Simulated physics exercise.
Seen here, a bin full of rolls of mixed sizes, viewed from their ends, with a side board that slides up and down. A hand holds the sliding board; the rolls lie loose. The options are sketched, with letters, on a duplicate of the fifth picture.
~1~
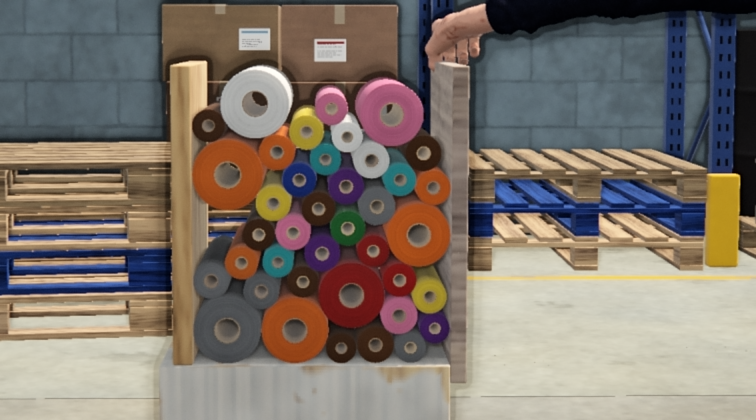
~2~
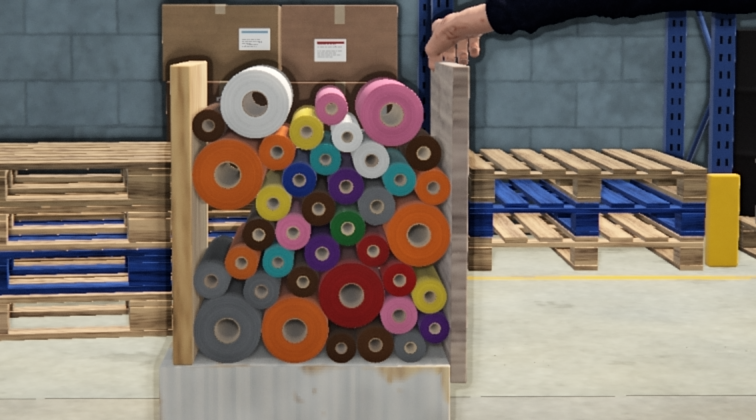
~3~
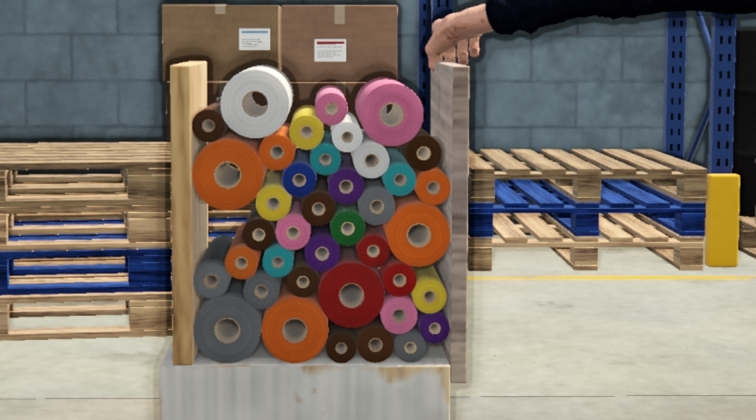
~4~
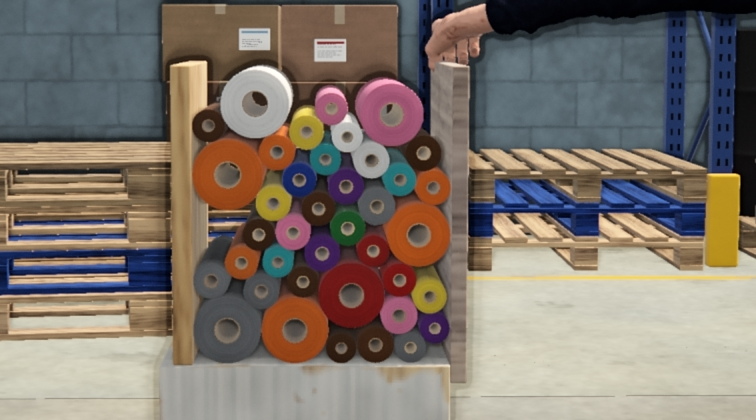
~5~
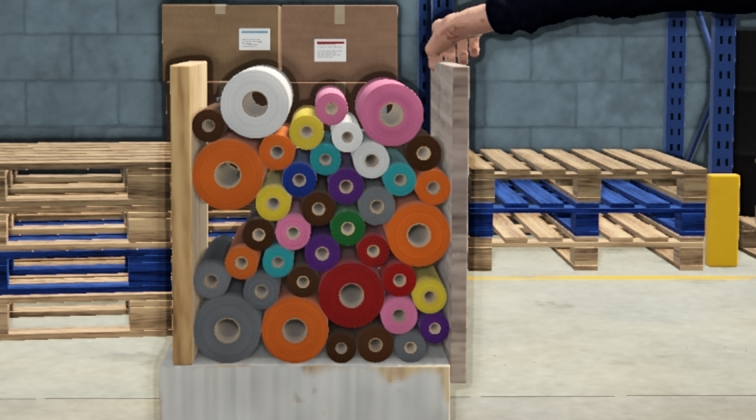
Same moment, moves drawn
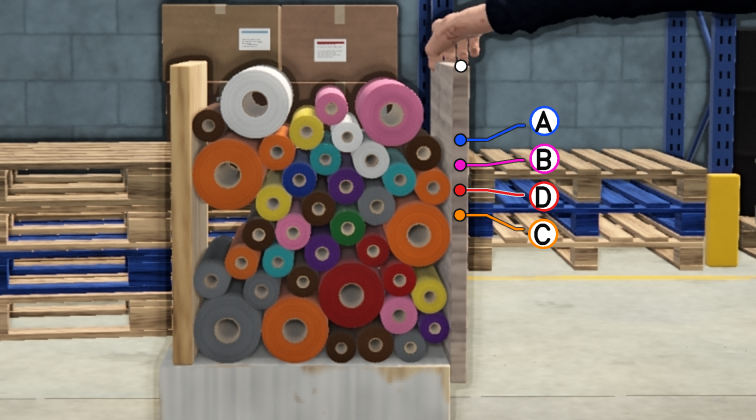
Nothing visibly moves in this warehouse, seen level from the front by a still camera, with grey block walls, wooden and blue pallets, and cardboard boxes behind. Loose rolls of mixed sizes show their round ends, white and pink on top, orange at both sides, red low down, grey at lower left. A dark-sleeved hand stays on top of the right side board throughout.
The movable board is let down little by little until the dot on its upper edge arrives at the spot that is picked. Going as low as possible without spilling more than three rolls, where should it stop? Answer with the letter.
At most to D.
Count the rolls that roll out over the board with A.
At A the number is none.
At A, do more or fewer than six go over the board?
It loses fewer than six.
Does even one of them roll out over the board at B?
At B: No.
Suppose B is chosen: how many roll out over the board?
The count is none.
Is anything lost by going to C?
Yes, at C.
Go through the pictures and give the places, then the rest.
In the first picture, a grey roll (227, 330); a purple roll (435, 328); a red roll (399, 280).
In the second picture, a red roll (399, 280); an orange roll (242, 263).
In the third picture, a brown roll (259, 234); a purple roll (346, 187).
In the fourth picture, a white roll (371, 160); a yellow roll (306, 132).
In the fifth picture, side board (447, 210); a grey roll (227, 330); a purple roll (435, 328).
On the marked copy, A at (460, 140); B at (460, 165); C at (460, 215); D at (460, 190); the white dot at (461, 66).
Following D. Soon after the start, top of the board (451, 121).
Later, top of the board (451, 186).
In the end, top of the board (451, 190), none out over the board.
As for the rest, A none out over the board; B none out over the board; C more than three out over the board.
